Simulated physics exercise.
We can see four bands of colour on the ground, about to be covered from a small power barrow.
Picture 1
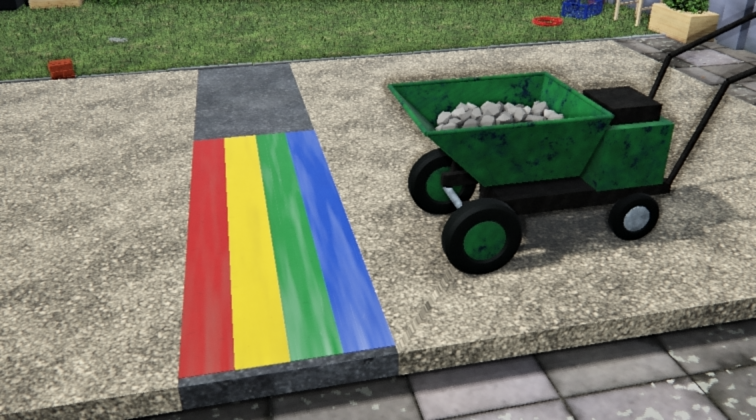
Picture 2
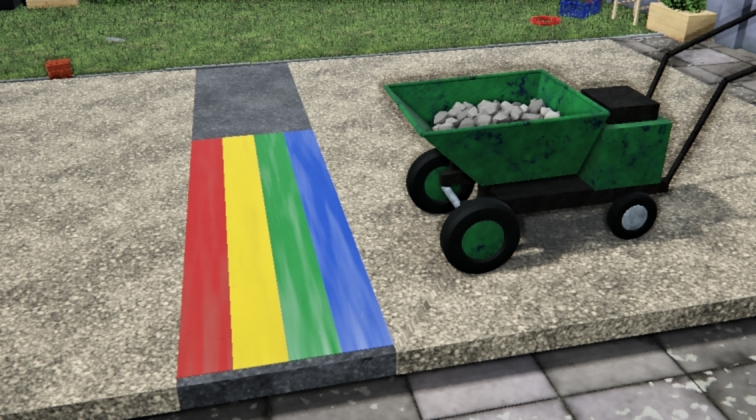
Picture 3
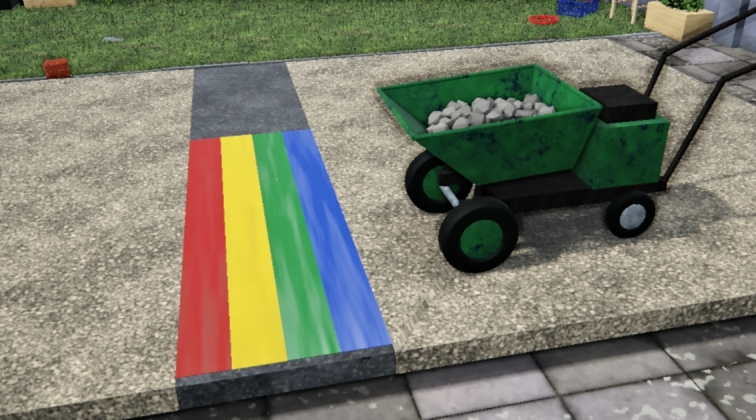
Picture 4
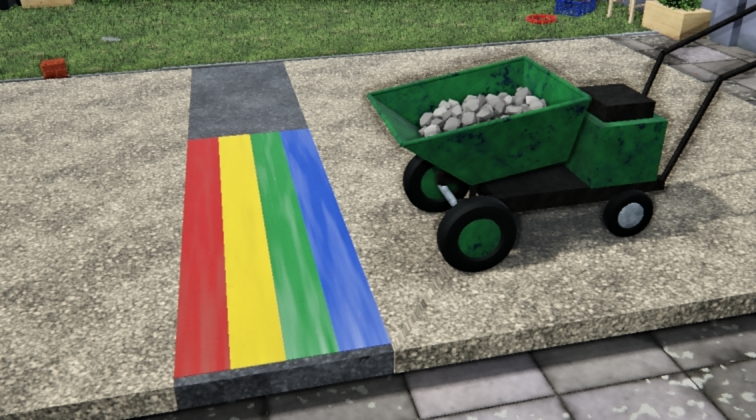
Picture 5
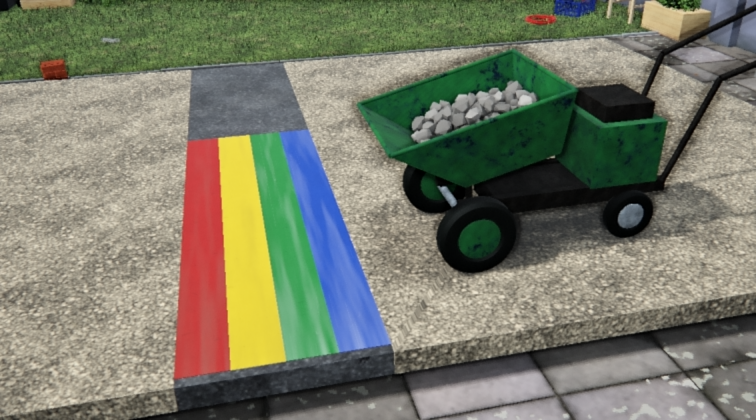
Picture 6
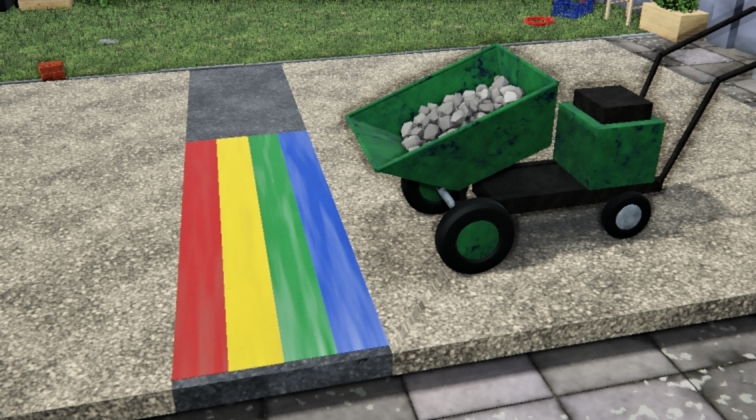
On a speckled paved surface beside grass, a green power barrow loaded with broken stones stands right of red, yellow, green and blue strips, as its skip gradually tilts forward, the front lip lowering toward the left.
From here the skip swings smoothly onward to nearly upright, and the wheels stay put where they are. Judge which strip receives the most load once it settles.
The strip receiving the most is the green one.
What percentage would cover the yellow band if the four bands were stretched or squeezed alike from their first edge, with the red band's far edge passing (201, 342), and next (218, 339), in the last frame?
I'd put it at some 20 % for the first and some 20 % for the second.
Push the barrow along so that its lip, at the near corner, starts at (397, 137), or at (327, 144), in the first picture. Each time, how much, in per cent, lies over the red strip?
That comes to some 10 in a hundred for the first try and some 40 in a hundred for the second.
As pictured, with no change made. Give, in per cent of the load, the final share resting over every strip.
The blue strip carries 10 per cent, the green strip 30 per cent, the yellow strip 20 per cent and the red strip 5 per cent.
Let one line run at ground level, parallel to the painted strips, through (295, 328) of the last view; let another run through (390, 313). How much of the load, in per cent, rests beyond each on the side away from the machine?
The first gives 30 %, the second 70 %.
Soon, skip tipped steeply; all in the skip.
A while on, skip tipped right over; about half in the skip; a small part over the blue strip; about a quarter over the green strip; a small part over the yellow strip.
Towards the end, skip tipped right over; about a third in the skip; a small part over the blue strip; about a third over the green strip; about a quarter over the yellow strip; a small part over the red strip.
Finally, skip tipped right over; about a third in the skip; a small part over the blue strip; about a third over the green strip; about a quarter over the yellow strip; a small part over the red strip.
